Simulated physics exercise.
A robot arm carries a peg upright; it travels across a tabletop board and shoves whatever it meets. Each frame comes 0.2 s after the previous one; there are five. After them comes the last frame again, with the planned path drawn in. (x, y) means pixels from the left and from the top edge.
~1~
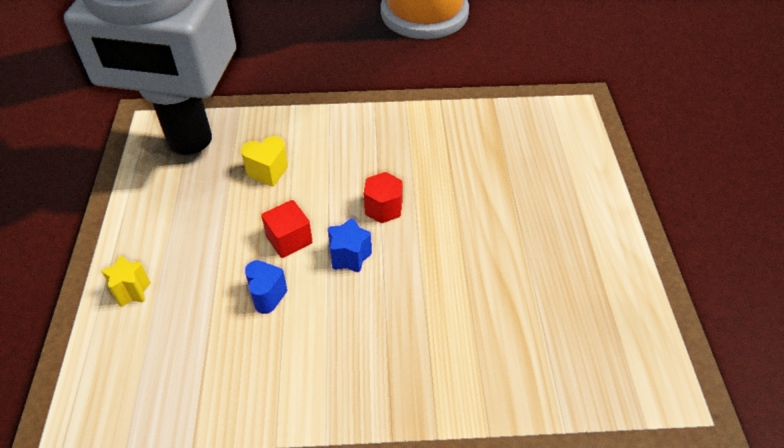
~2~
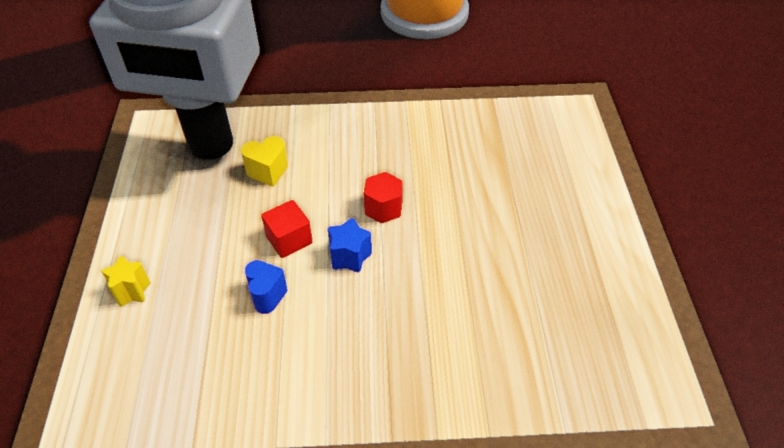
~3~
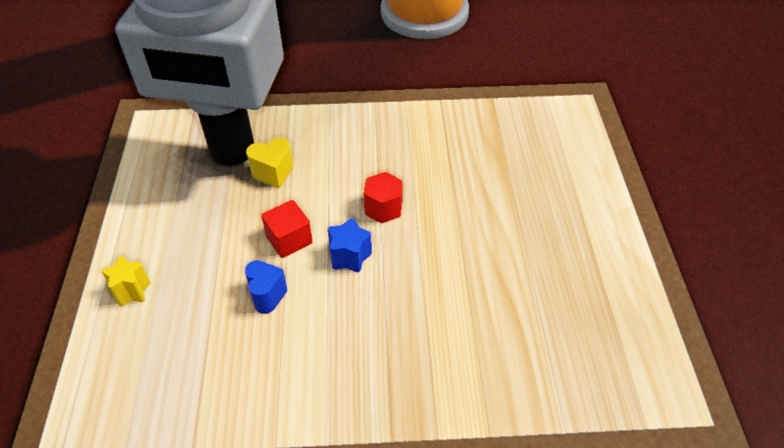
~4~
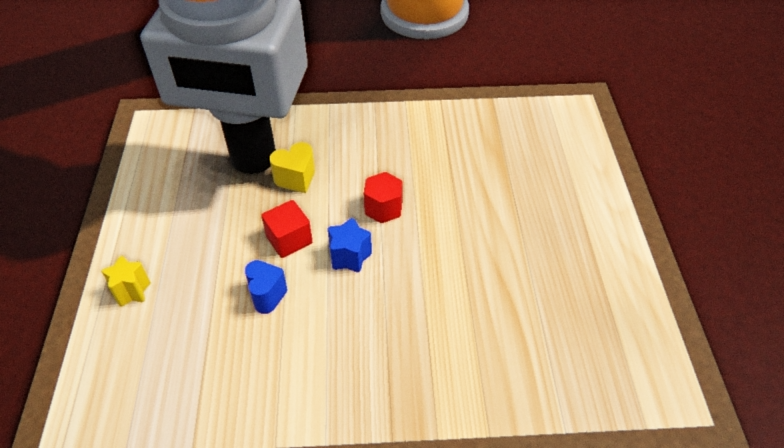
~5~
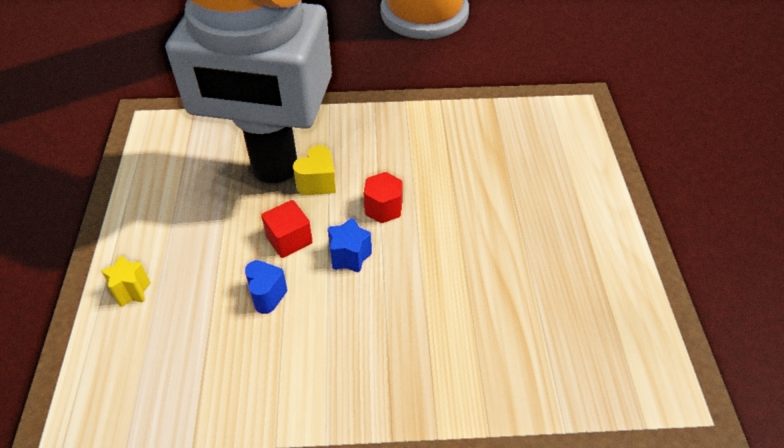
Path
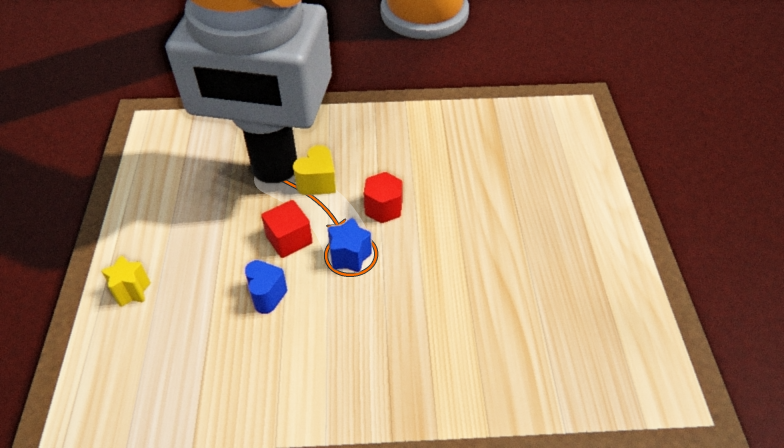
The clip opens on a light wooden board holding yellow, red and blue blocks, with a gray robotic arm's black peg left of a yellow heart. The peg moves right, meets the heart and pushes it a short way right and slightly down, while the other blocks stay still.
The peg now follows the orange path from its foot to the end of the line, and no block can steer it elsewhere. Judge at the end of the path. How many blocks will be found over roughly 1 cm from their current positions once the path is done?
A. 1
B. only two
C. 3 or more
B.
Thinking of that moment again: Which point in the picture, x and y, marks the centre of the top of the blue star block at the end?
Its top middle: (362, 267).
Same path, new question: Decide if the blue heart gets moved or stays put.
It keeps its position.
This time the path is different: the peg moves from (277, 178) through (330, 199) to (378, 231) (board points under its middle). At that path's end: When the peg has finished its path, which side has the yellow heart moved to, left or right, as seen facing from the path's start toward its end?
Left.
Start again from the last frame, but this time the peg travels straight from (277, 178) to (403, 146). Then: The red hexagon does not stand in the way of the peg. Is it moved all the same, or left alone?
It is untouched.
The line goes from (277, 178) over (310, 196) and (335, 221) to (351, 254).
What follows on the original path. One third of the way, peg (309, 185); yellow heart (346, 169), turned 45° anticlockwise.
Two thirds of the way, peg (335, 212); yellow heart (357, 171), turned 75° anticlockwise; red hexagon (389, 187), turned 15° clockwise.
At the end, peg (350, 244); blue heart unmoved; red square piece unmoved; yellow heart (357, 171), turned 75° anticlockwise; blue star block (362, 267); red hexagon (389, 187), turned 15° clockwise.
